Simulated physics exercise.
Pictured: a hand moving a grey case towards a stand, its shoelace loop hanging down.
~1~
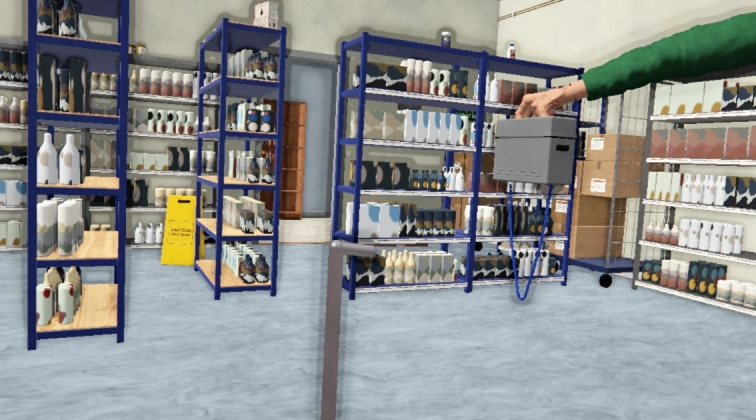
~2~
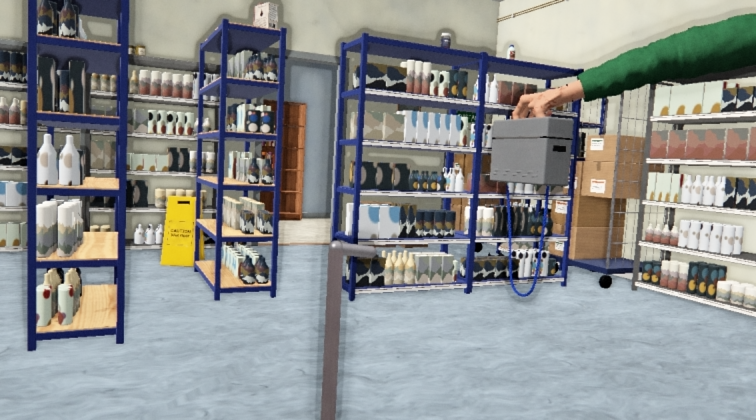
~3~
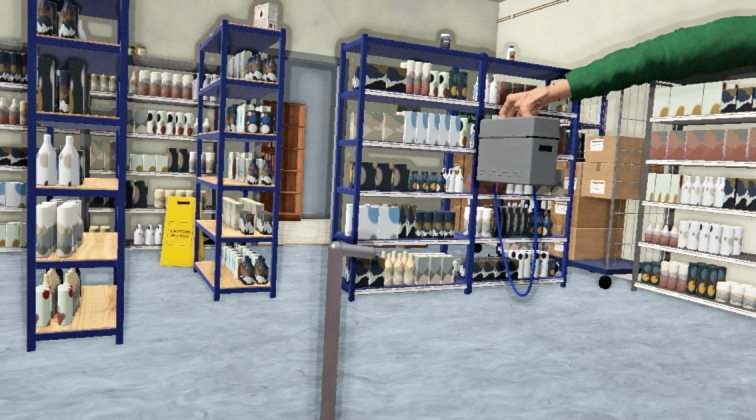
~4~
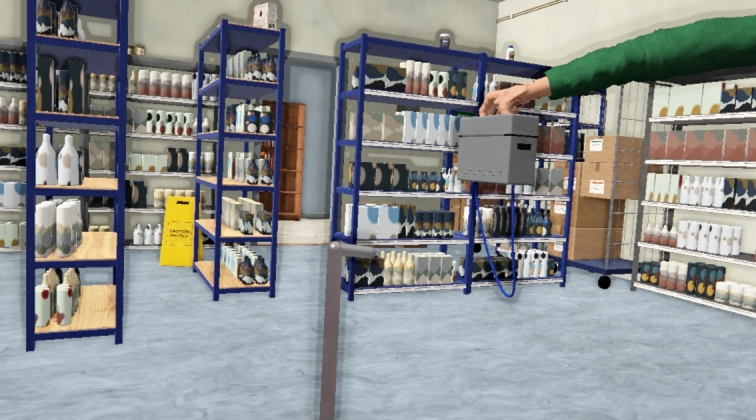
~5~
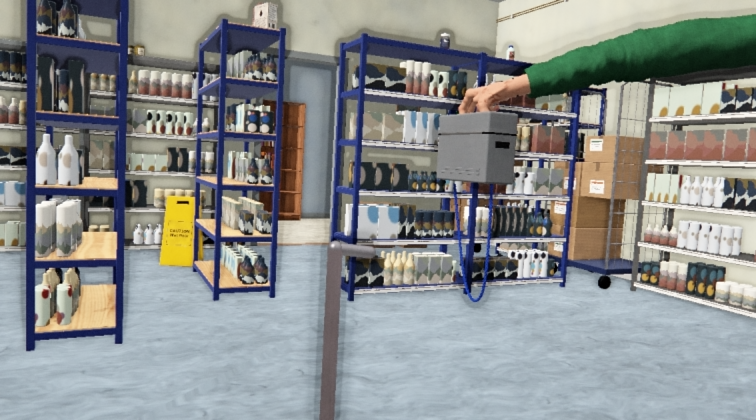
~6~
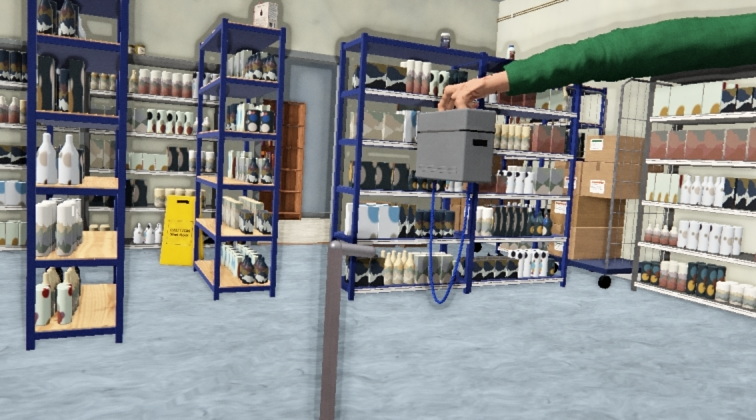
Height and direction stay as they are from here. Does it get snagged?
Looks to me like it'll be yanked back at the post.
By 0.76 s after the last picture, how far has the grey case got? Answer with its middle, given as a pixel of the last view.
Close to (338, 138).
Then, 0.30 s later than the last view, case nearing the post near (410, 143).
Then, 0.76 s later than the last view, case over the post near (338, 138).
Then, 1.22 s later than the last view, case past the post near (255, 132).
Finally, case past the post near (233, 131); loop tight round the post, hand stopped. The grey case gets caught.
